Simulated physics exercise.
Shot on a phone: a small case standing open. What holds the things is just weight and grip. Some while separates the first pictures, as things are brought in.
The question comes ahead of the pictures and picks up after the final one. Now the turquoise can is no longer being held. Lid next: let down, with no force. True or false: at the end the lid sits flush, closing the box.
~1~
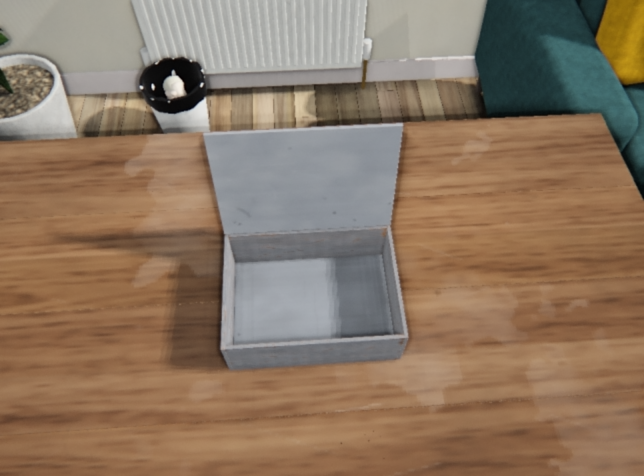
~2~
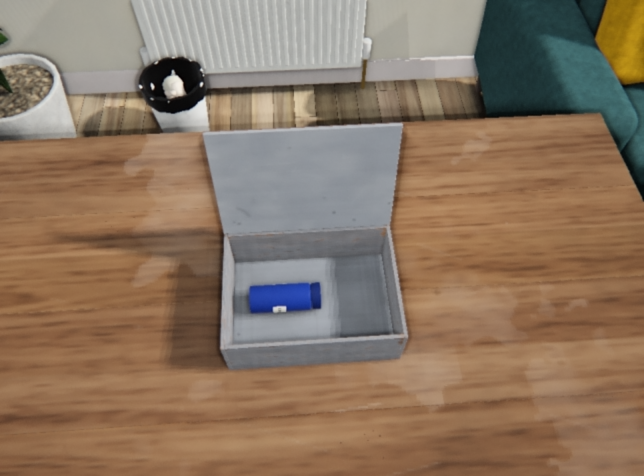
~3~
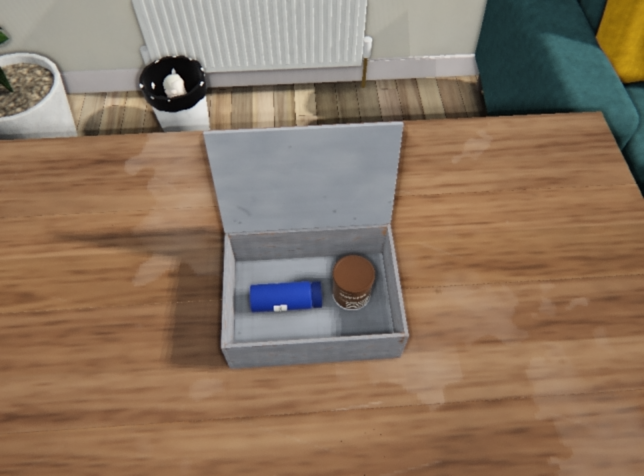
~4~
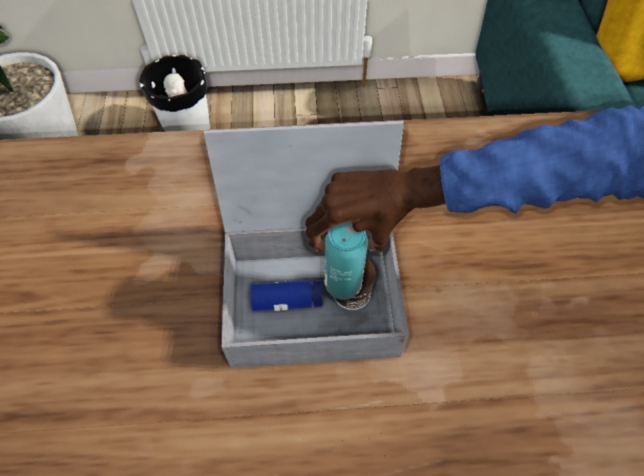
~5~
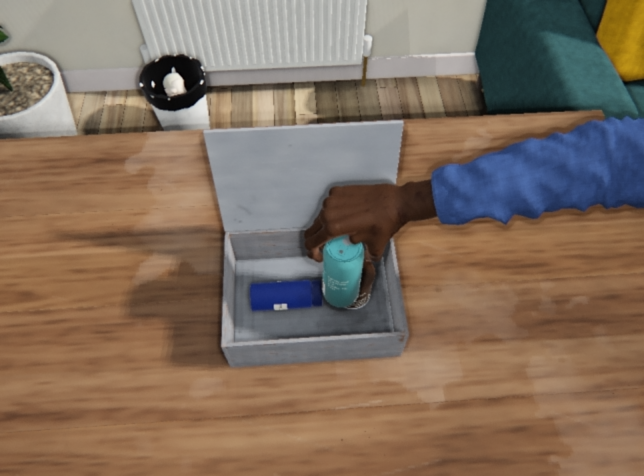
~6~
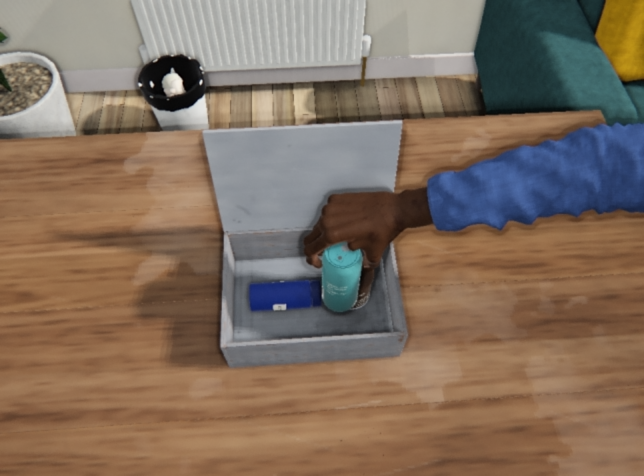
True.
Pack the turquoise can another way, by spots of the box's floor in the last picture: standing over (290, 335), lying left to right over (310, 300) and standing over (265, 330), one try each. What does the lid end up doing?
The lid stays partly open the first time, goes all the way down the second time and stays partly open the third time.
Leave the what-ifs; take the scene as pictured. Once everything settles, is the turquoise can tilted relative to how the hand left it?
As it turns out, the turquoise can changes its angle.
Then, 0.80 s past the last view, lid starting down; turquoise can on its side near (285, 326); blue shaker displaced a little.
Then, 1.70 s past the last view, lid 46° above the rim; turquoise can on its side near (285, 333); blue shaker displaced about its own width.
Finally, lid shut; down or leaning hard in the box, turquoise can; moved from the start, blue shaker; brown tin still in place. Final places as the last picture's camera would see them, turquoise can near (285, 333).
